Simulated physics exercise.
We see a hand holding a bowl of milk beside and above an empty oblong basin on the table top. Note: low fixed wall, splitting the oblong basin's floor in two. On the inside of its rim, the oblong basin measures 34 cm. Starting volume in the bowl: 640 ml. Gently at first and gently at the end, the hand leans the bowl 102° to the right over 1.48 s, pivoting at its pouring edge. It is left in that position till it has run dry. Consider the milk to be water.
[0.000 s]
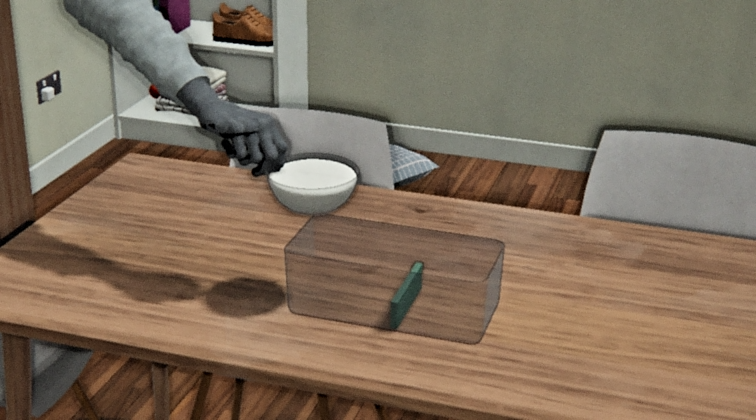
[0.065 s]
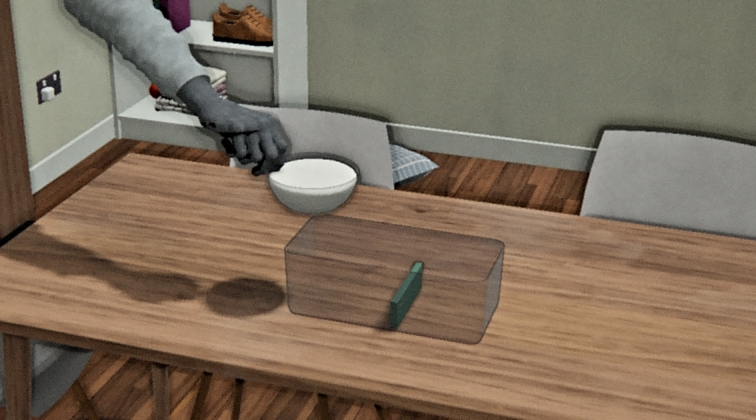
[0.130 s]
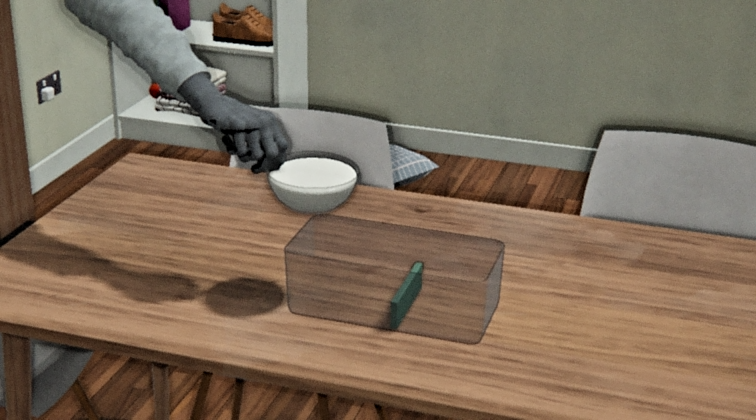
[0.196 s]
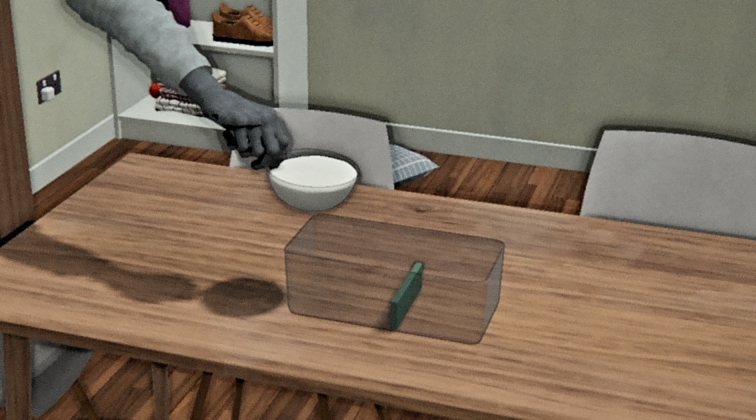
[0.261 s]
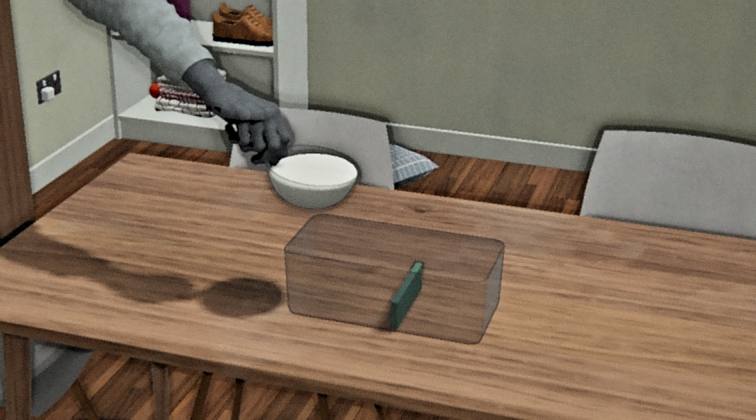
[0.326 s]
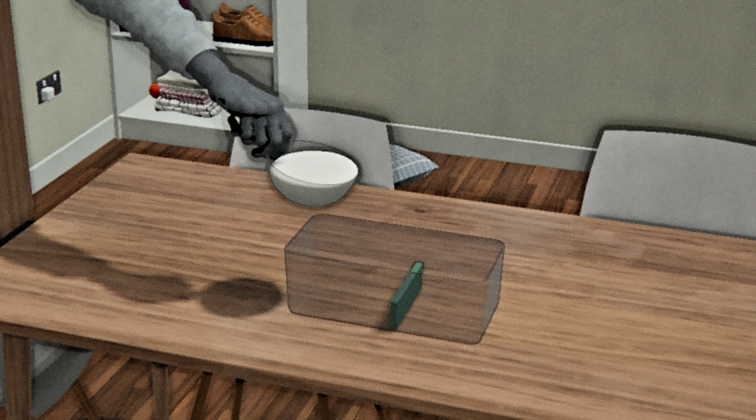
A grey hand slightly tilting a bowl of white liquid rightward above a wooden table with a clear divided basin.
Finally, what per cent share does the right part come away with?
Roughly 61 per cent.
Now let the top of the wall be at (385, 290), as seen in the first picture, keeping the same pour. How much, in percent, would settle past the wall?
Estimate: About 90 percent.
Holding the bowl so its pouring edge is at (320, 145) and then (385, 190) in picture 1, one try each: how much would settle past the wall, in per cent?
5 then 95 %.
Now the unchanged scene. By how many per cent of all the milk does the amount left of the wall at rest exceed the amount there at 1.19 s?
About 7 percent.
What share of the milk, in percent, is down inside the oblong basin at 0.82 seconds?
Near 28 in a hundred.
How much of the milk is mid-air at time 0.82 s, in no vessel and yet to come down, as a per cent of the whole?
Roughly 36 percent.
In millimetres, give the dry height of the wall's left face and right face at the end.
42 mm left, 32 mm right.
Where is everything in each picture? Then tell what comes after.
In the first frame, tilt 0°; pouring edge (357, 178); surface from (273, 169) to (356, 180); the oblong basin's rim runs from (299, 233) to (496, 263); the wall's top is at (407, 283).
In the second frame, tilt 0°; pouring edge (357, 178); surface from (273, 168) to (356, 180).
In the third frame, tilt 2°; pouring edge (357, 178); surface from (274, 168) to (356, 179).
In the fourth frame, tilt 4°; pouring edge (357, 178); surface from (274, 166) to (355, 178).
In the fifth frame, tilt 8°; pouring edge (357, 178); surface from (274, 164) to (356, 176).
In the sixth frame, tilt 12°; pouring edge (356, 178); surface from (274, 160) to (357, 173).
After 0.82 s the tilt is 60° and 36 per cent is still to pour, 18 is left of the wall and 9 right of it.
After 1.19 s the tilt is 92° and 1 per cent is still to pour, 31 is left of the wall and 61 right of it.
After 1.57 s the tilt is 102° and 0 per cent is still to pour, 38 is left of the wall and 61 right of it.
After 1.98 s the tilt is 102° and 0 per cent is still to pour, 38 is left of the wall and 61 right of it.
In the end 38 per cent lies left of the wall, 61 right of it and 1 outside.
